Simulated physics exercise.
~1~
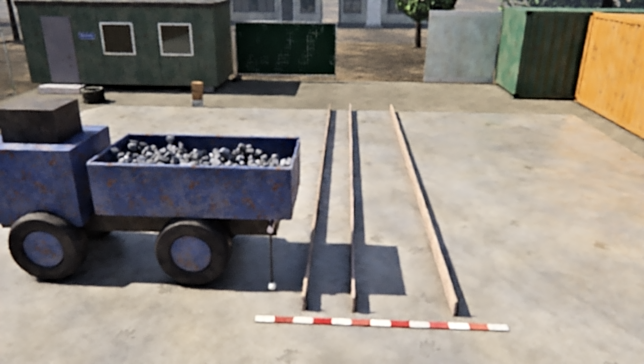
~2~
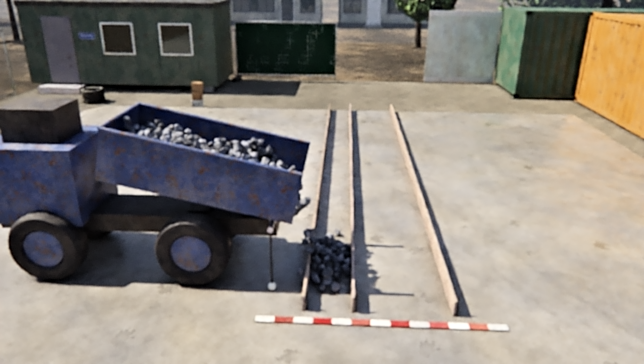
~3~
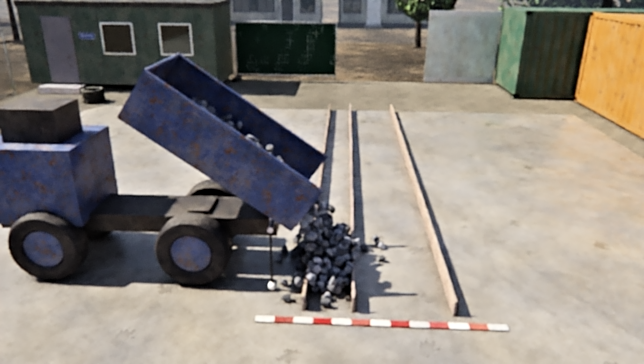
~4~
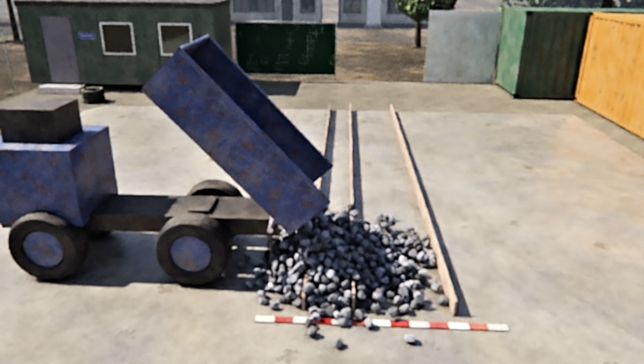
On a sunlit concrete yard with a green cabin and green and orange containers behind, a blue tipping truck stands at the left, its open bed full of grey stones. Three long boards lie on the ground beside it, near a red and white striped staff. The bed begins to tilt, and a first small heap drops between the two nearer boards. As it rises steeply, more stones slide out and the pile grows over the middle board. Finally the bed looks empty, and the stones spread across both bays, some lying around the staff.
